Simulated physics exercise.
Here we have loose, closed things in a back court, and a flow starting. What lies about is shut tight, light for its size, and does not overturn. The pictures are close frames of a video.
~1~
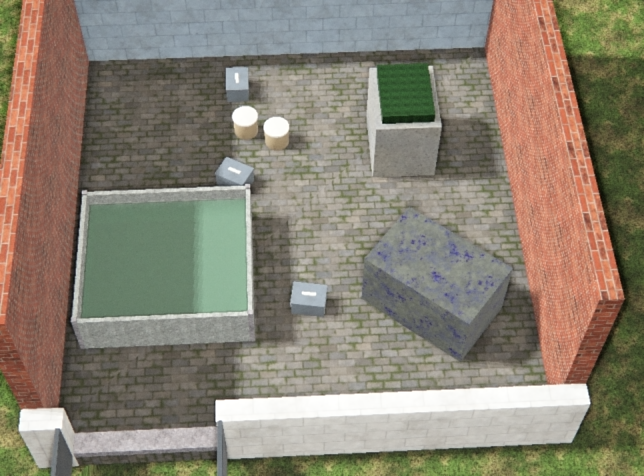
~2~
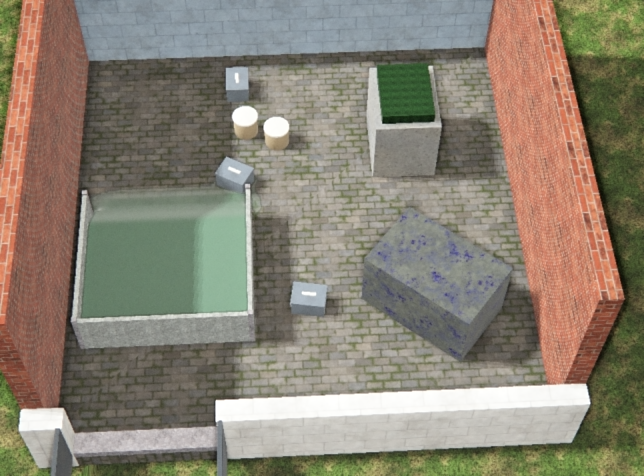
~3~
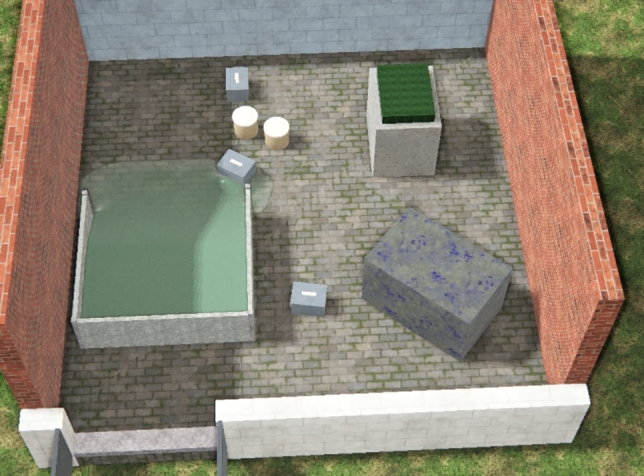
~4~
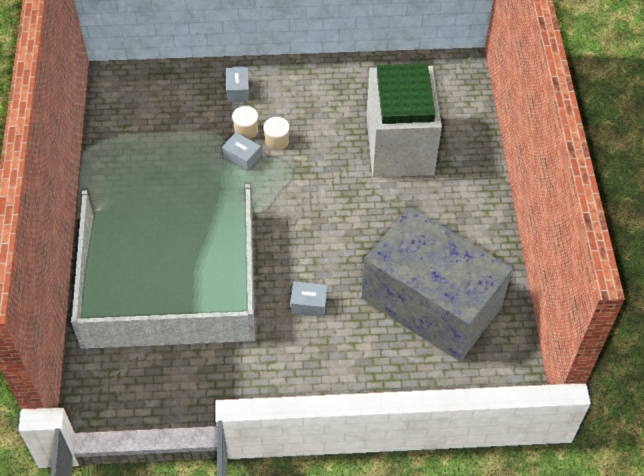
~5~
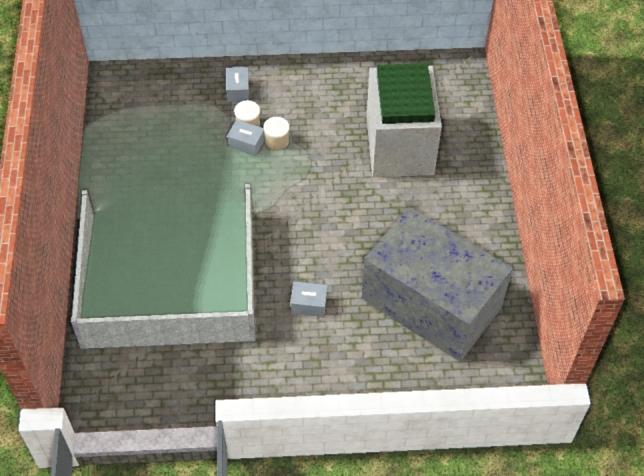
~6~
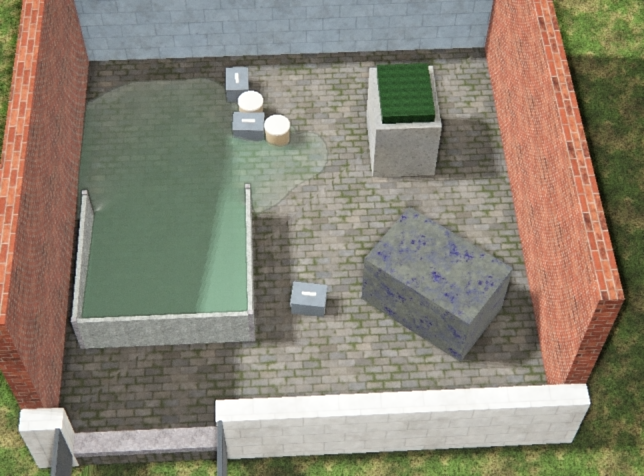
Green water spreading from a tank across a walled paved court, sliding a grey box rearward, then a cream pail shifting slightly.
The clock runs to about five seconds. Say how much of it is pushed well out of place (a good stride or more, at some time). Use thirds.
That comes to two thirds or more.
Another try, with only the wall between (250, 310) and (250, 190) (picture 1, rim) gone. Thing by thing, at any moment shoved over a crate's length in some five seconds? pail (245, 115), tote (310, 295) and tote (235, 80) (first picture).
As listed: Less than that, that far or more, less than that.
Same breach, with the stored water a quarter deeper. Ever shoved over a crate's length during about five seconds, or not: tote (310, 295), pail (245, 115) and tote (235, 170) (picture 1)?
In that order: Not that far, shifted that much, moved that far.
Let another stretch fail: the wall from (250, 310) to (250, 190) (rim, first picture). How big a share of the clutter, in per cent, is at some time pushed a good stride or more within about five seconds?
Near 20 in a hundred.
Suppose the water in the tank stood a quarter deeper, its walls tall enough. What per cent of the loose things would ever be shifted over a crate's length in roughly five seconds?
Close to 80 %.
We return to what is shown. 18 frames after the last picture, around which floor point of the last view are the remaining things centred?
Near (438, 133).
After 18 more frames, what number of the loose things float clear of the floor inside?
It comes to 3.
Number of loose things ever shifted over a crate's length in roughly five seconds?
The number is 4.
A moment on, 3 of 5 are well off their spots; 0 afloat.
Next, 4 of 5 are well off their spots; 4 afloat.
Later, 4 of 5 are well off their spots; 3 afloat.
In the end, 4 of 5 are well off their spots, and 4 have been at some point; 1 afloat.
